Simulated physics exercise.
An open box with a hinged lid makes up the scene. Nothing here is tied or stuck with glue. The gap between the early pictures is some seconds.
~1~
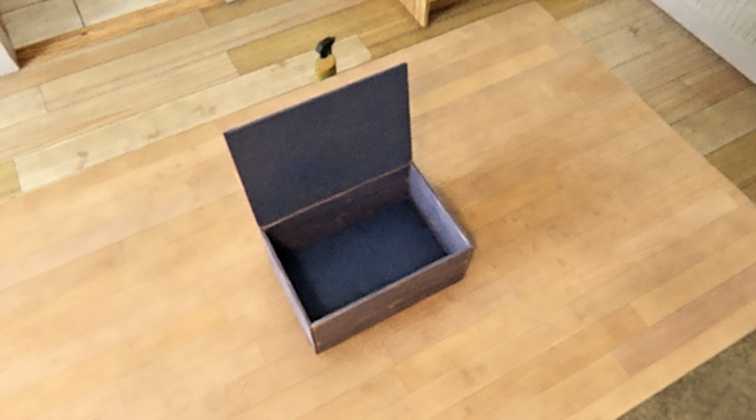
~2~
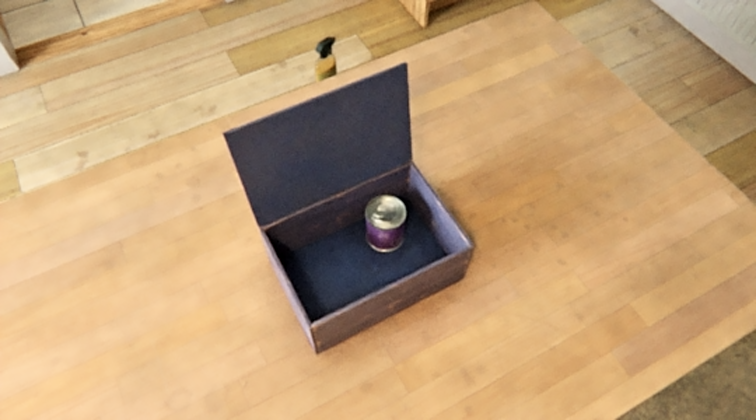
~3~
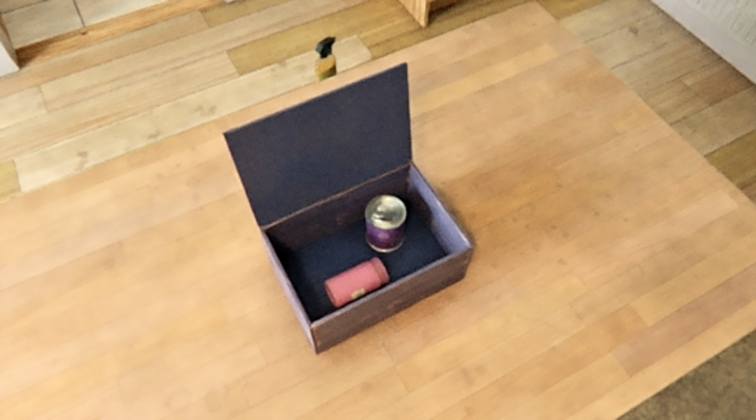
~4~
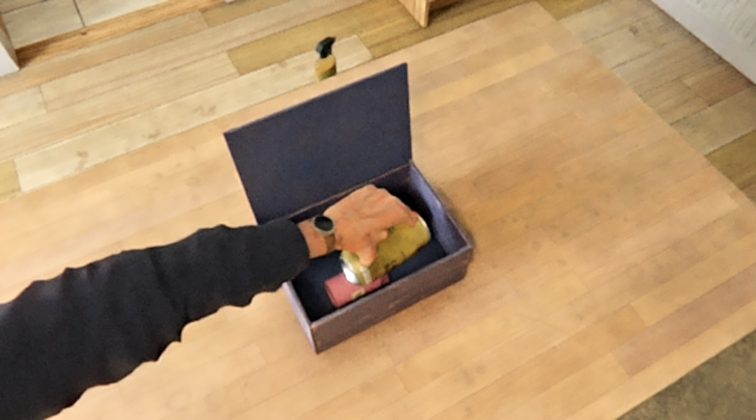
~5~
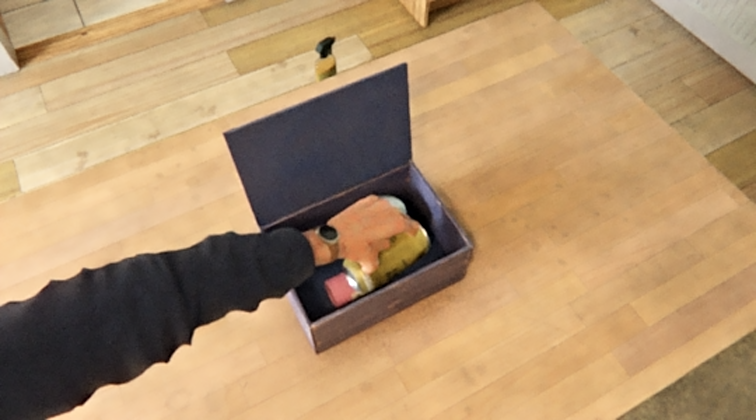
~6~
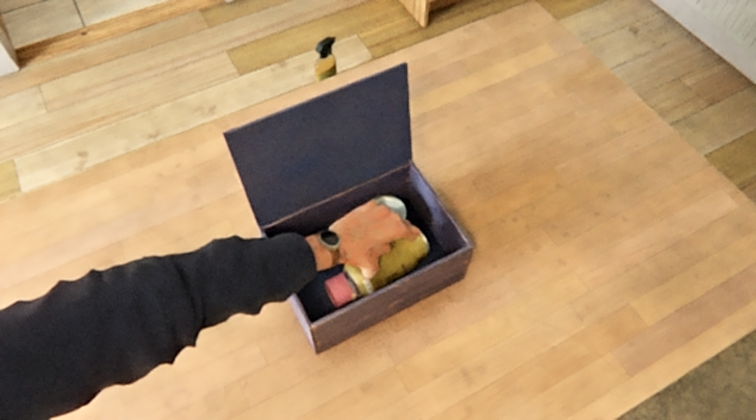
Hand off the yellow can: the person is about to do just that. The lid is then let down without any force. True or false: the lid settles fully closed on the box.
True.
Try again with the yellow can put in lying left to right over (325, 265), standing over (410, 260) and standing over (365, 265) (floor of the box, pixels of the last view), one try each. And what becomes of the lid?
Try 1: Lid goes down; try 2: Lid stays raised; try 3: Lid stays raised.
Then, 0.90 s after the last picture, lid starting down; yellow can rolled about its own width near (389, 279); pink shaker rolled about its own width.
Then, 1.50 s after the last picture, lid 65° above the rim; yellow can rolled about its own width near (387, 277); pink shaker rolled well along.
Then, 2.00 s after the last picture, lid 23° above the rim; yellow can rolled about its own width near (387, 276); pink shaker rolled well along.
At rest, lid shut; moved from the start, pink shaker and yellow can; purple tin in place. Seen from the same camera at the end, yellow can near (387, 276).
